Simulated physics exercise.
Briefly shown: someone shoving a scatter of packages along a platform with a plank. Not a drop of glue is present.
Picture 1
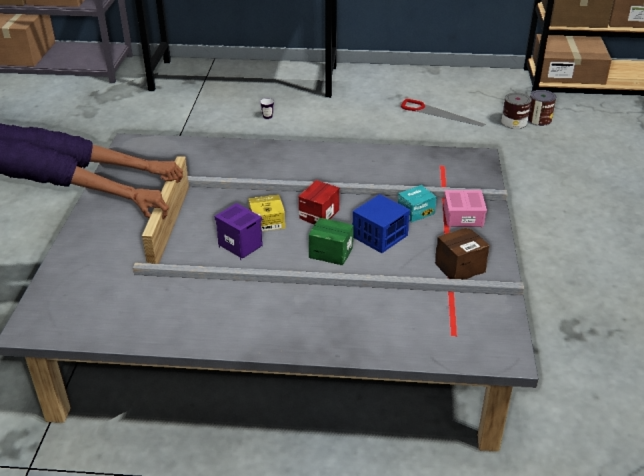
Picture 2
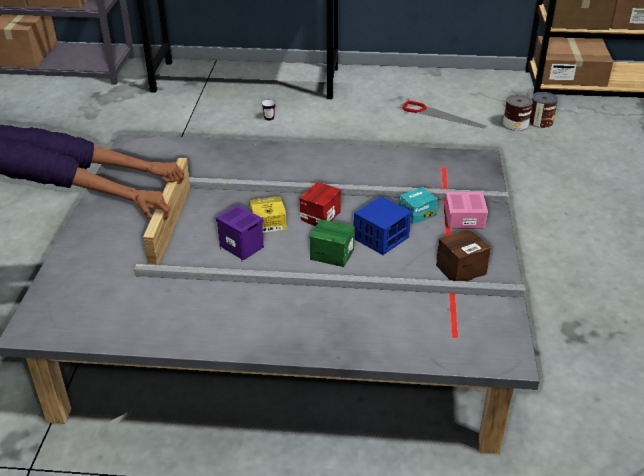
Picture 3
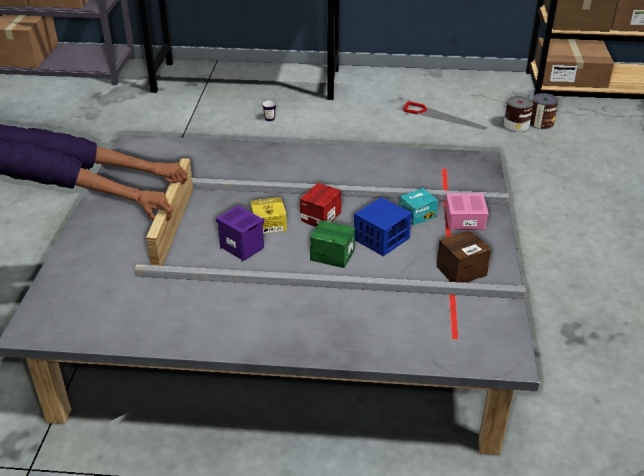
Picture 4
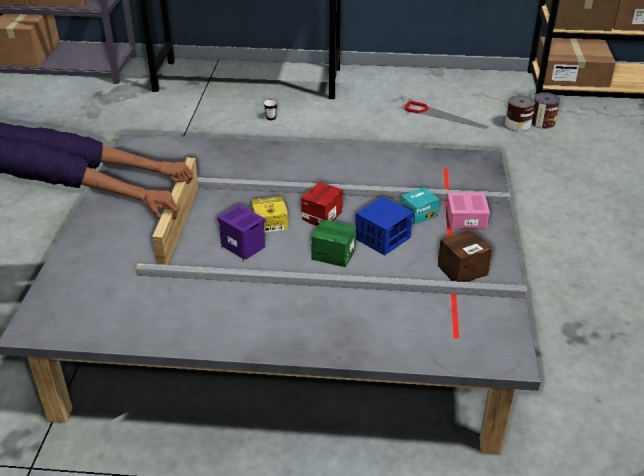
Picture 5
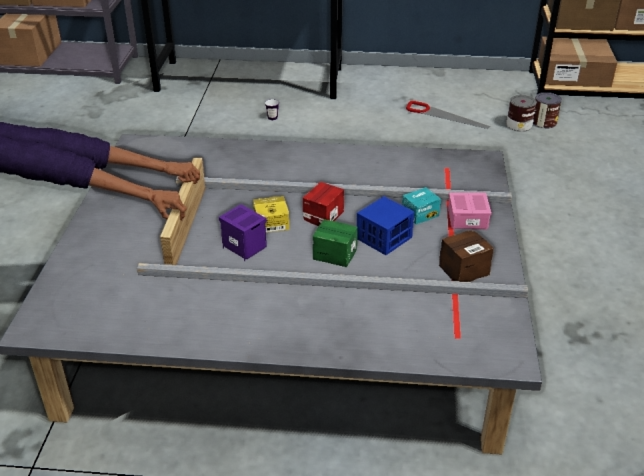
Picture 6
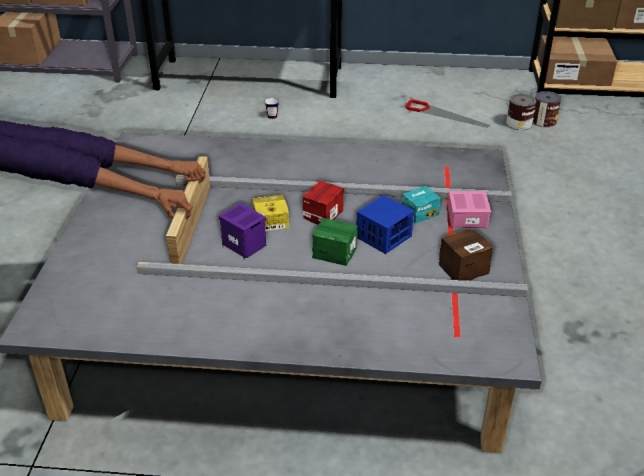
A person's hands slide a wooden plank slightly right toward scattered colourful boxes on a table.
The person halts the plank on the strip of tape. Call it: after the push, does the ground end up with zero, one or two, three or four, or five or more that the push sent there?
The ground ends up with one or two.
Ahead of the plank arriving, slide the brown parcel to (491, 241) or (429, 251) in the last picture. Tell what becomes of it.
In that order, it falls; goes over.
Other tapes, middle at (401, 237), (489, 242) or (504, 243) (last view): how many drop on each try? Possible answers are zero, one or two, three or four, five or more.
No fall at all; 5 or more; 5 or more.
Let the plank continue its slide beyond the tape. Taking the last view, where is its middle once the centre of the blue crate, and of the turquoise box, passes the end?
The middle is at (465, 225) when it's the blue crate, and at (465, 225) when it's the turquoise box.
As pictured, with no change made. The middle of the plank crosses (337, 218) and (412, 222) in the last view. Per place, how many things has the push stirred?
At that stage 5; at the next, 8.
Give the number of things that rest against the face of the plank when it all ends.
My count gives 3.
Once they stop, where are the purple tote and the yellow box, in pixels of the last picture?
The purple tote at (478, 244), the yellow box at (467, 226).
Soon after, none off yet; pink tote at rest near (468, 210); brown parcel at rest near (466, 256); turquoise box at rest near (421, 204).
After that, none off yet; pink tote at rest near (468, 210); brown parcel moving near (469, 256); turquoise box moving near (422, 204).
In the end, the number that fall off is one or two; gone, brown parcel and pink tote.
